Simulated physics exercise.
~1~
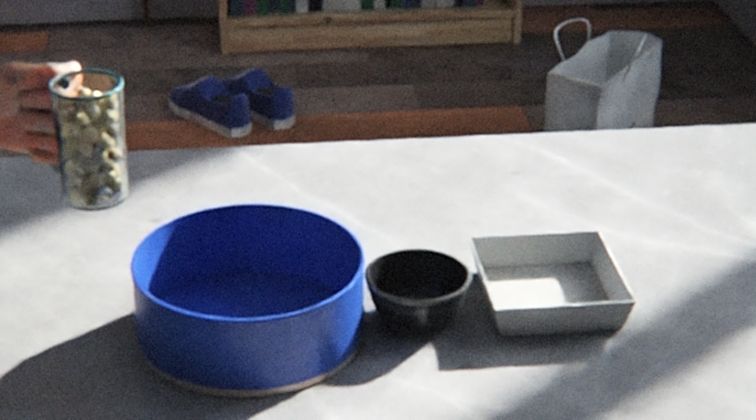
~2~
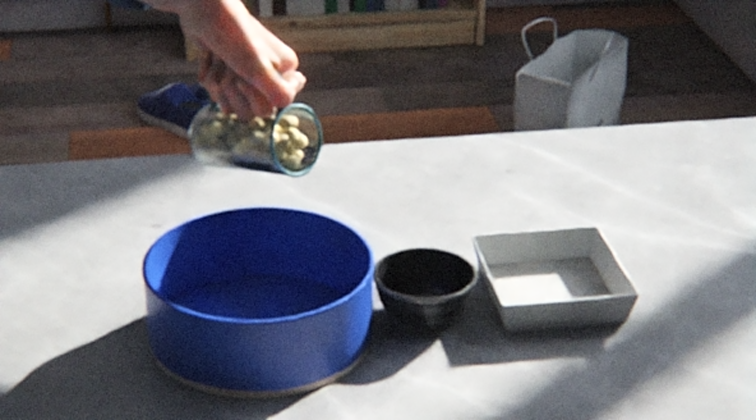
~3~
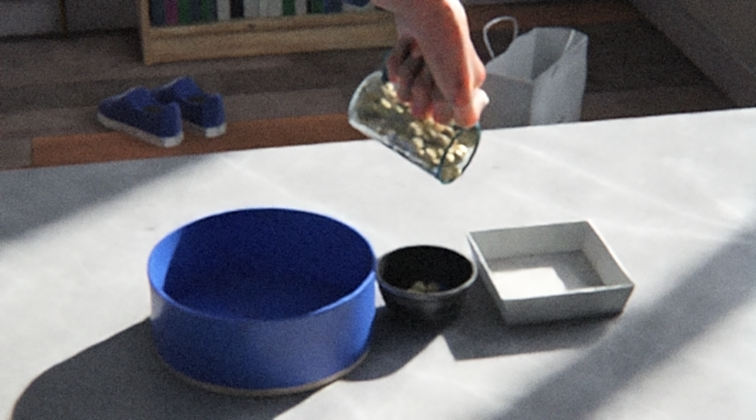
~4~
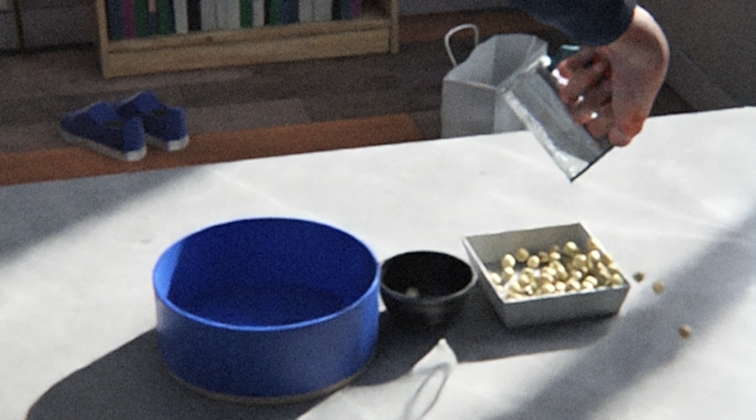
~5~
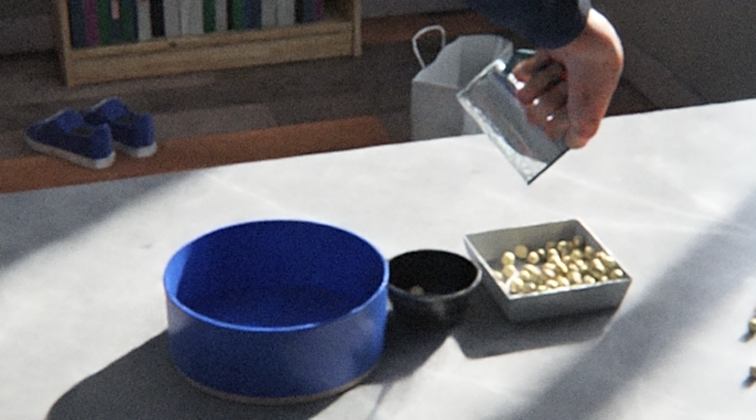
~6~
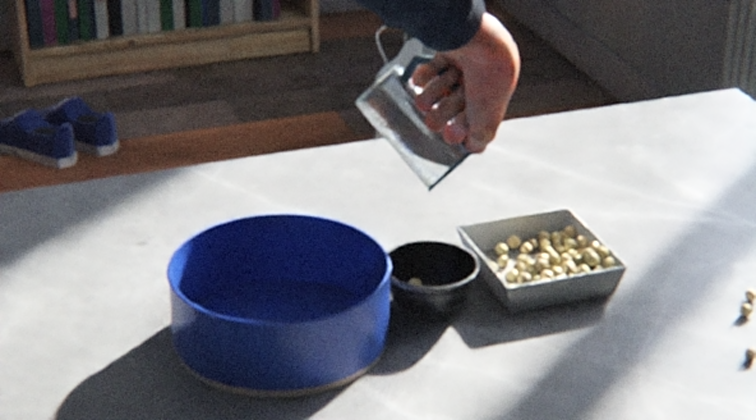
A hand carries a cup of nuts right, tips most into a white tin, then moves left.
